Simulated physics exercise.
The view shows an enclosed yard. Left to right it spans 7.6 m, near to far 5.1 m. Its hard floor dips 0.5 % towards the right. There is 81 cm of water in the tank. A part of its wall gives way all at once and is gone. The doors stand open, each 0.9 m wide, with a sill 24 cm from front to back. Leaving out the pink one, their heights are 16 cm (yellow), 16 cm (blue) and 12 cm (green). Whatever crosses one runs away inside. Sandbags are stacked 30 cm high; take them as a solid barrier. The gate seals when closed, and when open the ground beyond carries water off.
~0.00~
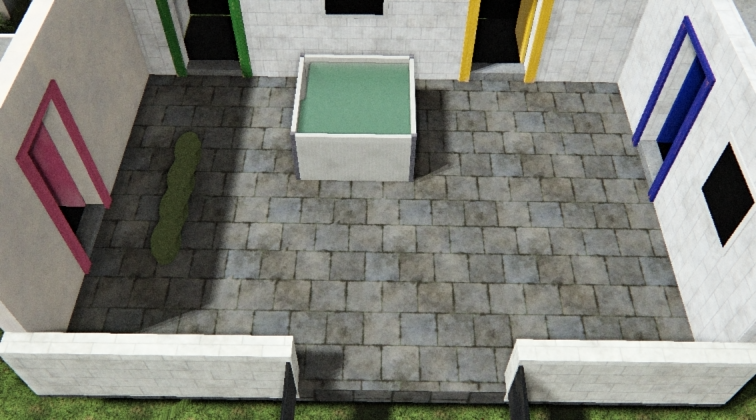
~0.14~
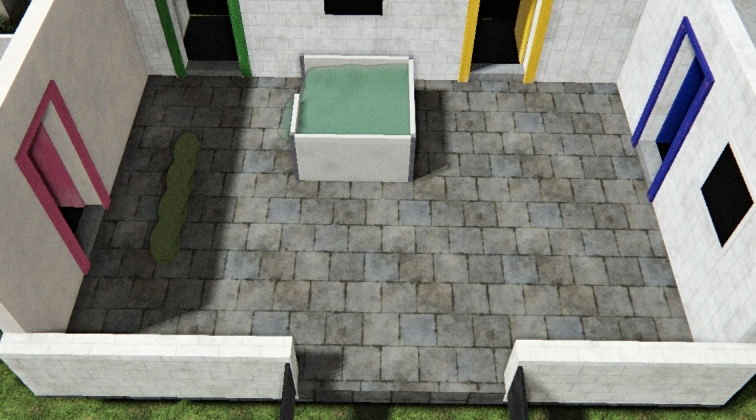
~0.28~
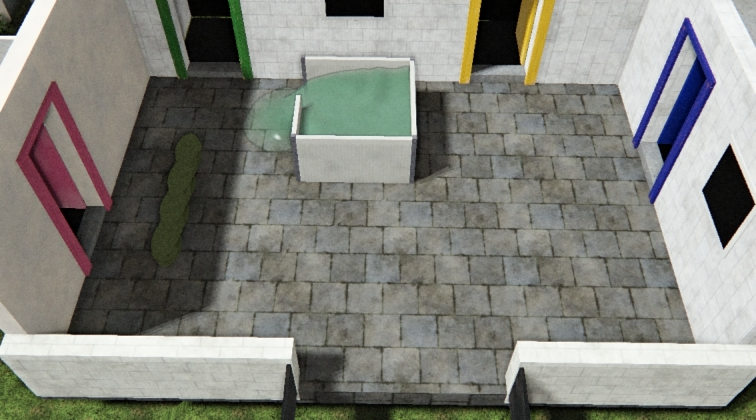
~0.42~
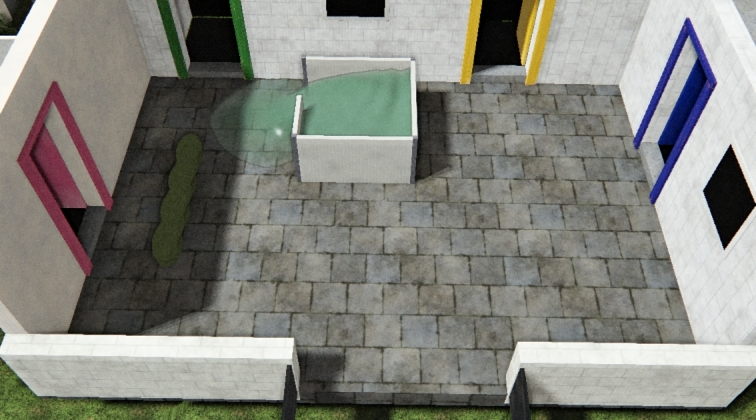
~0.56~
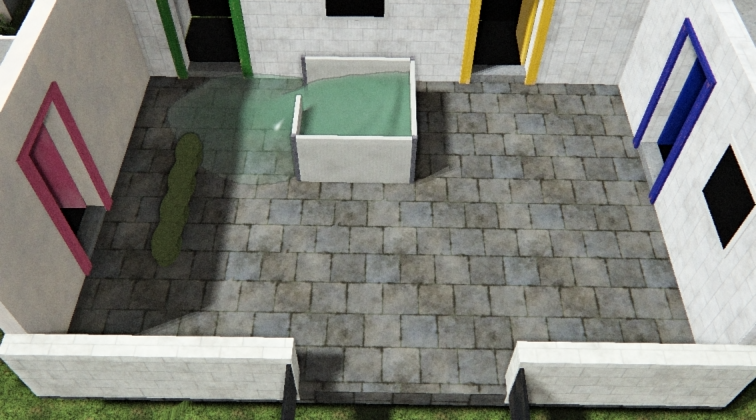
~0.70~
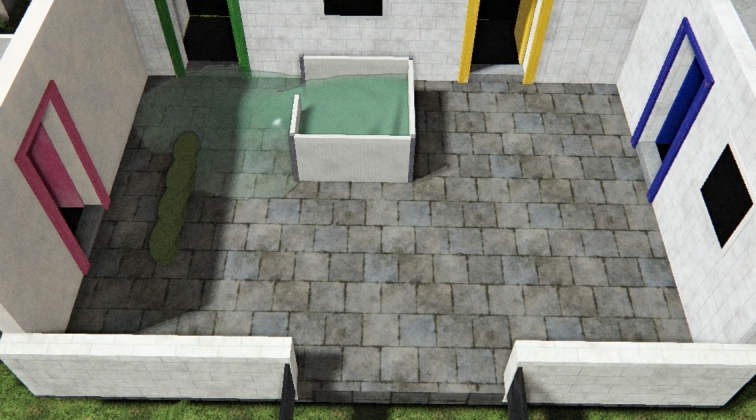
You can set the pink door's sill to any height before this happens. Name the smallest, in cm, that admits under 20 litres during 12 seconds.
Close to 6 cm is just enough.
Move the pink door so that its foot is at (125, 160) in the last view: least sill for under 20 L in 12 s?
About 22 cm.
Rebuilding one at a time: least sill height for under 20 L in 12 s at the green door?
About 21 cm at green.
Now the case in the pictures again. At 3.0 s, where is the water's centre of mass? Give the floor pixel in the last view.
At about (253, 154).
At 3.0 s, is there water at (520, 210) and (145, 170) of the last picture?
In turn: Still dry, under water.
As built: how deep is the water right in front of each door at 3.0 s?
Depths in cm: Yellow 0, pink 8, blue 0, green 22.
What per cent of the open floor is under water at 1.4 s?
About 15 per cent.
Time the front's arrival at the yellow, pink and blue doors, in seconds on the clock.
Arrival: Yellow 3.8 s, pink 1.6 s, blue 8.0 s.
After 1.4 s water covers 15 % of the floor, deepest (54 cm) near (149, 77); it has not reached the pink door.
After 3.0 s water covers 35 % of the floor, deepest (32 cm) near (86, 366); 8 cm at the pink door, 0 litres in over its 11 cm sill.
After 12.0 s water covers 95 % of the floor, deepest (10 cm) near (627, 125); 5 cm at the pink door, 0 litres in over its 11 cm sill.
At the pink door as built, the water arrived by 1.6 s and peaked near 11 cm at 3.4 s.
Run again over the same 12 s with other heights there, 27 litres in over 5.5 cm, 8 litres over 7.5 cm. The limit of 20 litres is kept from about 6 cm up.
